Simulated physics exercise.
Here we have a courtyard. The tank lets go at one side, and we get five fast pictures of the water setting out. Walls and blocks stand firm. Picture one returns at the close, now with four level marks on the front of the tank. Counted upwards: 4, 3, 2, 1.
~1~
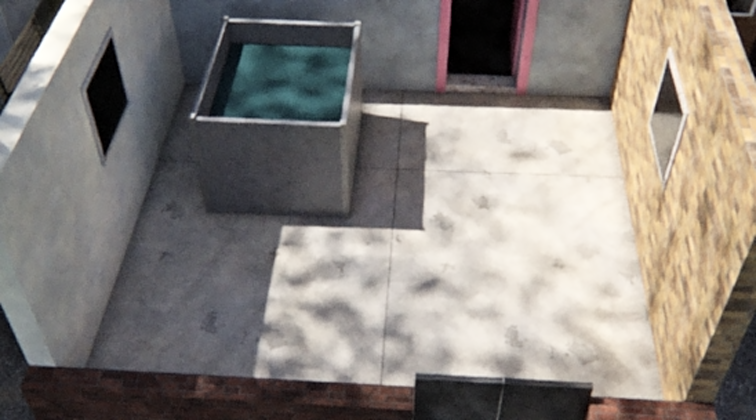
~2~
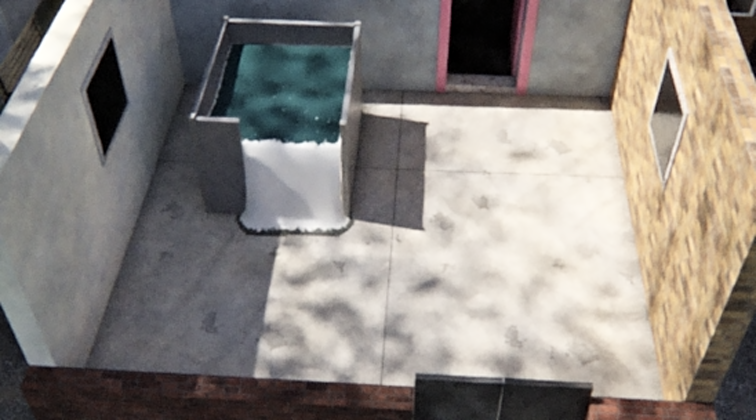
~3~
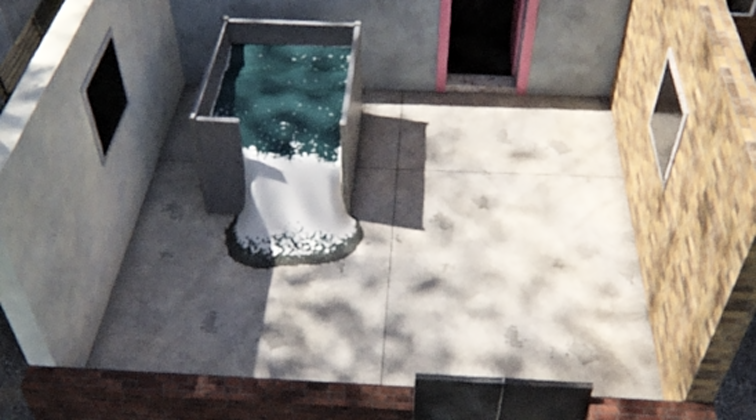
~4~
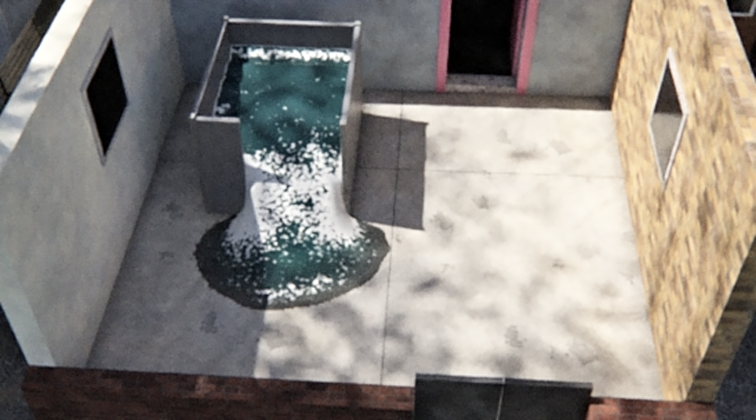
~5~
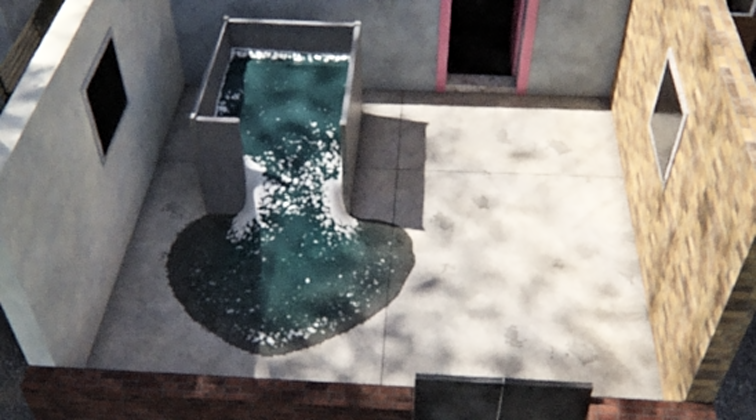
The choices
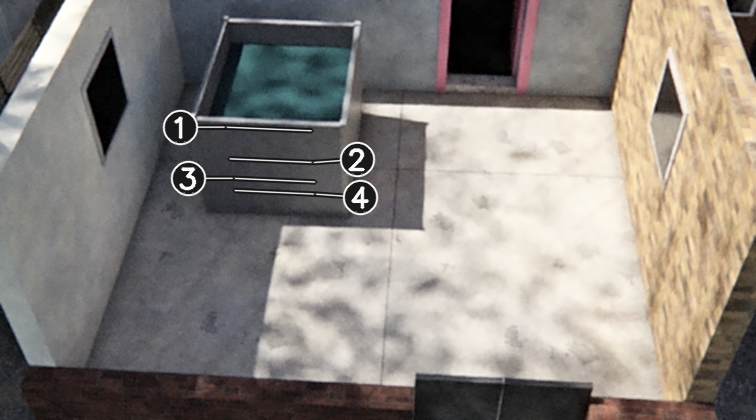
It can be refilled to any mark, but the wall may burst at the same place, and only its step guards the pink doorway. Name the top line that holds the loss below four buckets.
Choose 2.
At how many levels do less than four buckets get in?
Three.
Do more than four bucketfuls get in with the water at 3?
No.
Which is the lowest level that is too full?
1 it is.
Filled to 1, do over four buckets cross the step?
Yes, it does.
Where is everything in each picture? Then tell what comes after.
Water in the tank at rest, its middle at (282, 90); foot of the pink doorway at (481, 93); shut gate at (502, 388).
Water covers 1 % of the ground and shows as far out as (245, 224).
Water covers 4 % of the ground and shows as far out as (238, 253).
Water covers 8 % of the ground and shows as far out as (262, 302).
Water covers 15 % of the ground and shows as far out as (261, 333).
On the marked copy, 1 at (268, 128); 2 at (271, 160); 3 at (273, 180); 4 at (275, 192); from the bottom up 4, 3, 2, 1.
Choosing 1, about 10 bucketfuls get in.
Choosing 2, a splash gets over, under a bucket.
Choosing 3, nothing gets over.
Choosing 4, nothing gets over.
